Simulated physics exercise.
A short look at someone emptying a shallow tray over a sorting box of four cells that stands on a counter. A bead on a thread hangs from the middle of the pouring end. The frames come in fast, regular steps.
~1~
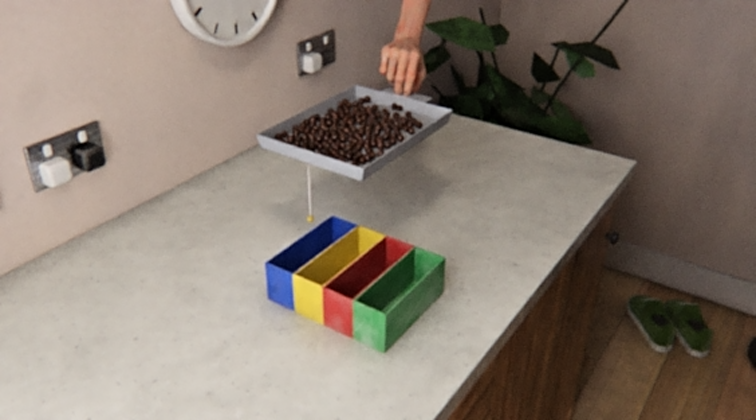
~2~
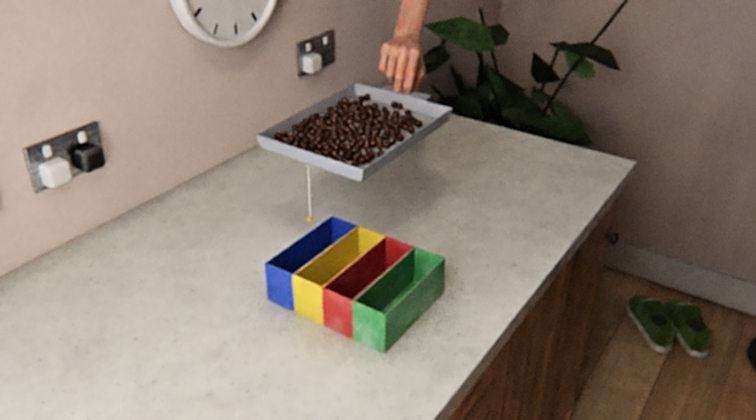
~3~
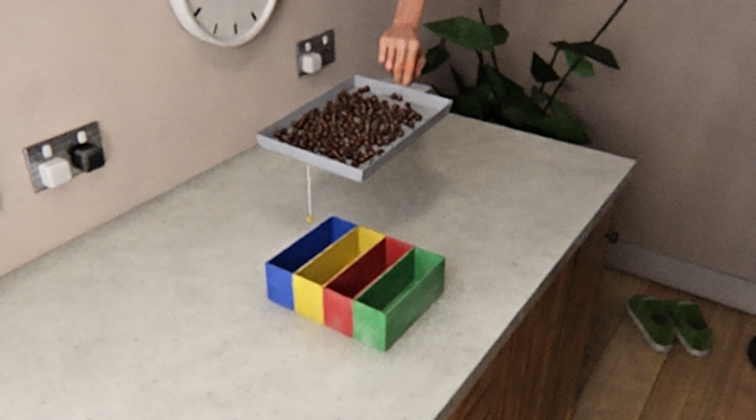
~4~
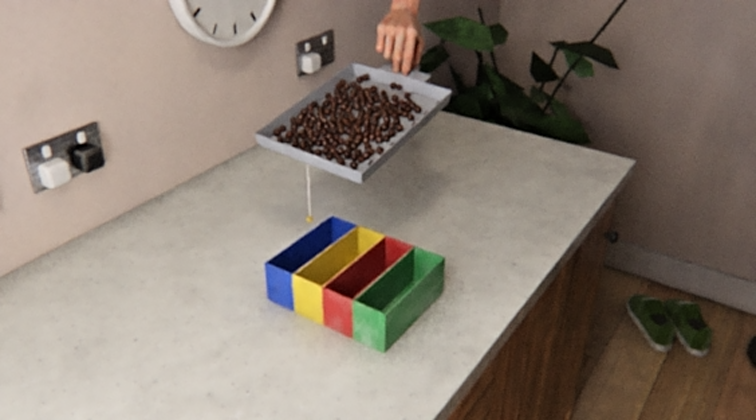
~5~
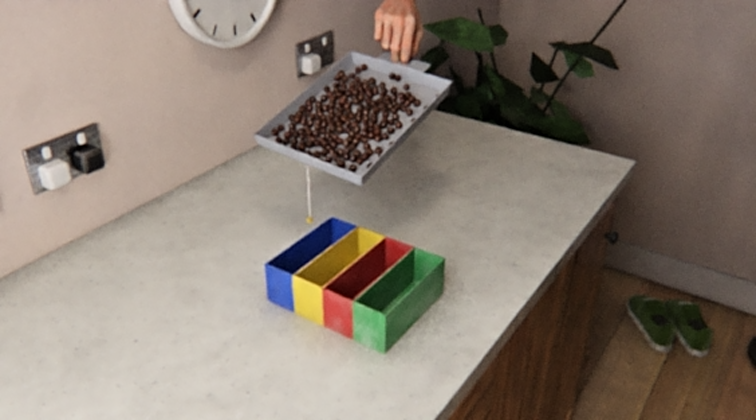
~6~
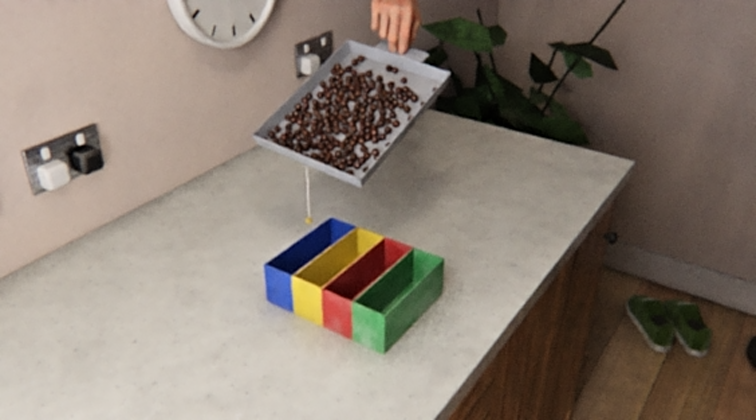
A hand at the top holds a shallow grey tray of small dark brown balls above a pale kitchen counter, seen from above at an angle by a still camera. Below sits a box with blue, yellow, red and green cells, near wall sockets, a clock, a plant and green shoes. The hand steadily tilts the tray toward its near right corner, and the balls shift and spread.
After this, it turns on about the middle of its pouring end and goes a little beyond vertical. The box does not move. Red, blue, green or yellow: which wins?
Most goes to the yellow cell.
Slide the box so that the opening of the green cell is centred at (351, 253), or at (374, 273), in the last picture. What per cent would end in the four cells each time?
First some 90, then 90 per cent.
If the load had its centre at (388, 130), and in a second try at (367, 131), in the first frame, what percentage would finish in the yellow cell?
The first gives 50 %, the second 50 %.
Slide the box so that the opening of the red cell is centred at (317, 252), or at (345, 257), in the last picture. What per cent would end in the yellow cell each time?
First some 20, then 30 per cent.
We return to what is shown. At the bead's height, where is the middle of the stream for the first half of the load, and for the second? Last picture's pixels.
First near (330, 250), later near (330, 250).
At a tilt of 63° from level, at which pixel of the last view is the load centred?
Close to (329, 151).
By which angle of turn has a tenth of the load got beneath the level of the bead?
Near 80 degrees.
Shortly afterwards, tray tipped steeply; all but a few on the tray; a little falling or outside the box.
Next, tray tipped past a quarter turn; near a quarter on the tray; near a quarter in the yellow cell; near a quarter in the blue cell; a little in the red cell; near a quarter falling or outside the box.
Some moments later, tray tipped past a quarter turn; near a third in the yellow cell; near a quarter in the blue cell; near a quarter in the red cell; only a few in the green cell; a little falling or outside the box.
In the end, tray tipped past a quarter turn; near a third in the yellow cell; near a quarter in the blue cell; near a quarter in the red cell; only a few in the green cell; a little outside the box.
